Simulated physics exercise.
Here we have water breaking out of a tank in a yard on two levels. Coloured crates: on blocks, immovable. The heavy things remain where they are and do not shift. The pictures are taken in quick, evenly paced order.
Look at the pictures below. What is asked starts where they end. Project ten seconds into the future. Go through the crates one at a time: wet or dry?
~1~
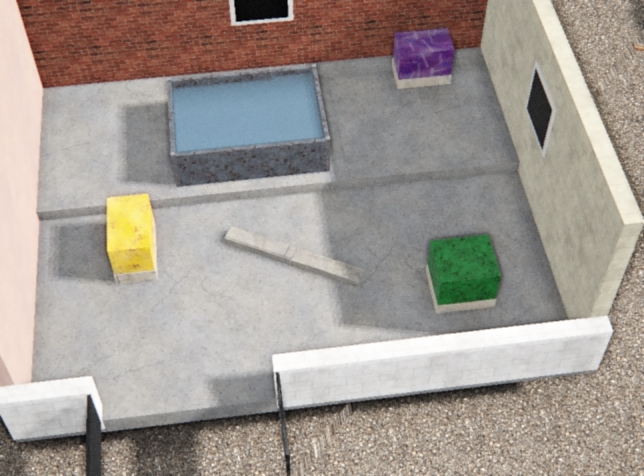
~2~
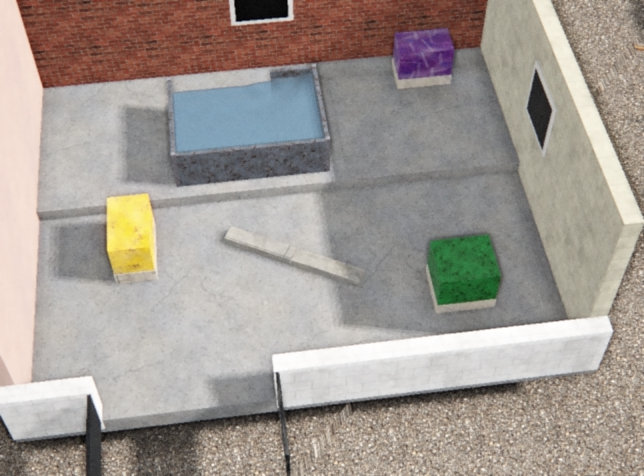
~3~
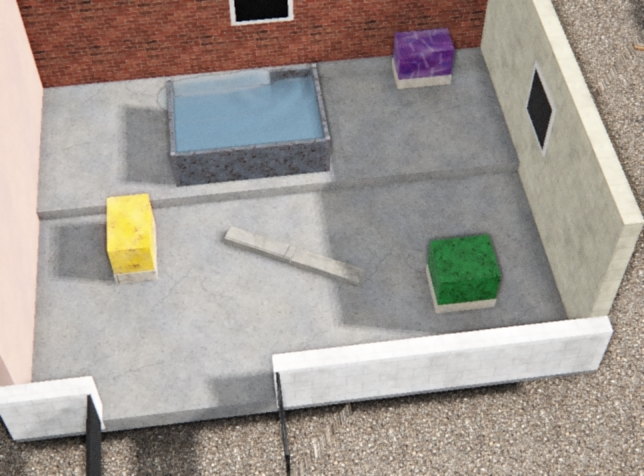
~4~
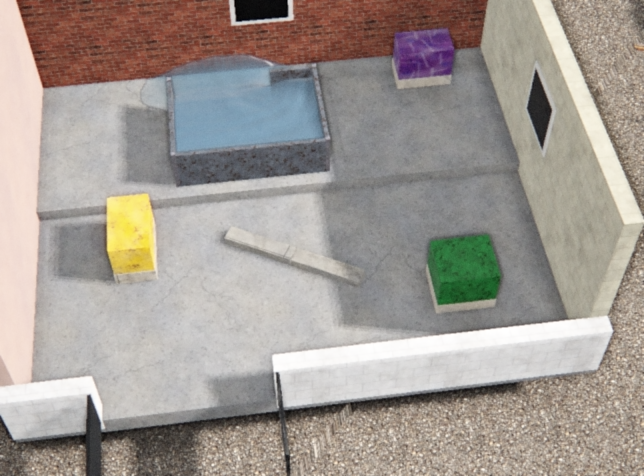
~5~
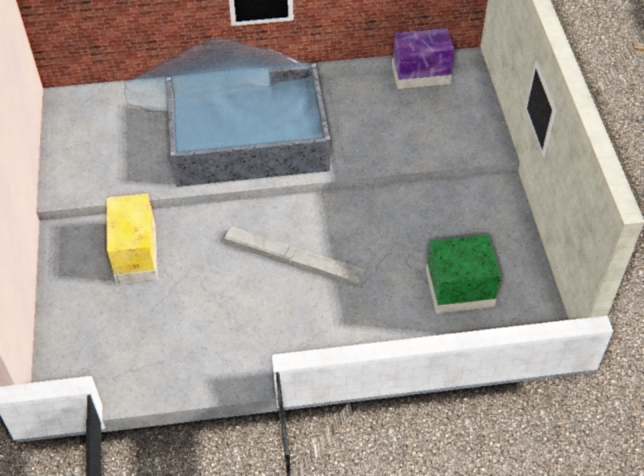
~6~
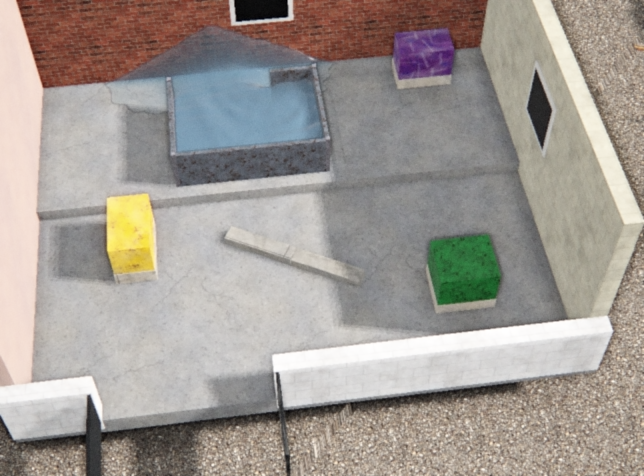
Outcome: The yellow crate is protected by its plinth, the purple crate is not protected by its plinth, the green crate is protected by its plinth.
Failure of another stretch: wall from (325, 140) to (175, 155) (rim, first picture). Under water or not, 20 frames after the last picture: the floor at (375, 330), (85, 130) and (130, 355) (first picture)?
Place one: Reached by the flood. Place two: Spared by the leak. Place three: Reached by the flood.
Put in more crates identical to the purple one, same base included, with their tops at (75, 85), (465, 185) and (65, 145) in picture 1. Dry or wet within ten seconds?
Is flooded, then stays clear, then is flooded.
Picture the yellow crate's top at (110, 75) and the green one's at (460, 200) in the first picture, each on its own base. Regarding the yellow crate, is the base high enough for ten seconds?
As for the yellow one, it is dampened.
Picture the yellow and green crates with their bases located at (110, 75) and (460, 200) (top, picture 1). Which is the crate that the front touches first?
It should be the crate marked yellow.
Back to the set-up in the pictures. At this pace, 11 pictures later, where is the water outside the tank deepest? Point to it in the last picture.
It should be deepest at about (44, 90).
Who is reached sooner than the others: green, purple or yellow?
Answer: The purple-painted one.
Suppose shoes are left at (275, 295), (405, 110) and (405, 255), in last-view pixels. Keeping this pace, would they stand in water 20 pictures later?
Going through them in order, I'd call them clear, drenched and clear.
A moment on, water covers 15 % of the floor; the yellow crate not reached, the purple crate water round its plinth, the green crate not reached.
Next, water covers 25 % of the floor; the yellow crate not reached, the purple crate water round its plinth, the green crate not reached.
Then, water covers 50 % of the floor; the yellow crate water round its plinth, the purple crate water round its plinth, the green crate not reached.
Later, water covers 80 % of the floor; the yellow crate water round its plinth, the purple crate water round its plinth, the green crate water round its plinth.
In the end, water covers 95 % of the floor; the yellow crate stayed above the water, the purple crate was topped, the green crate stayed above the water.
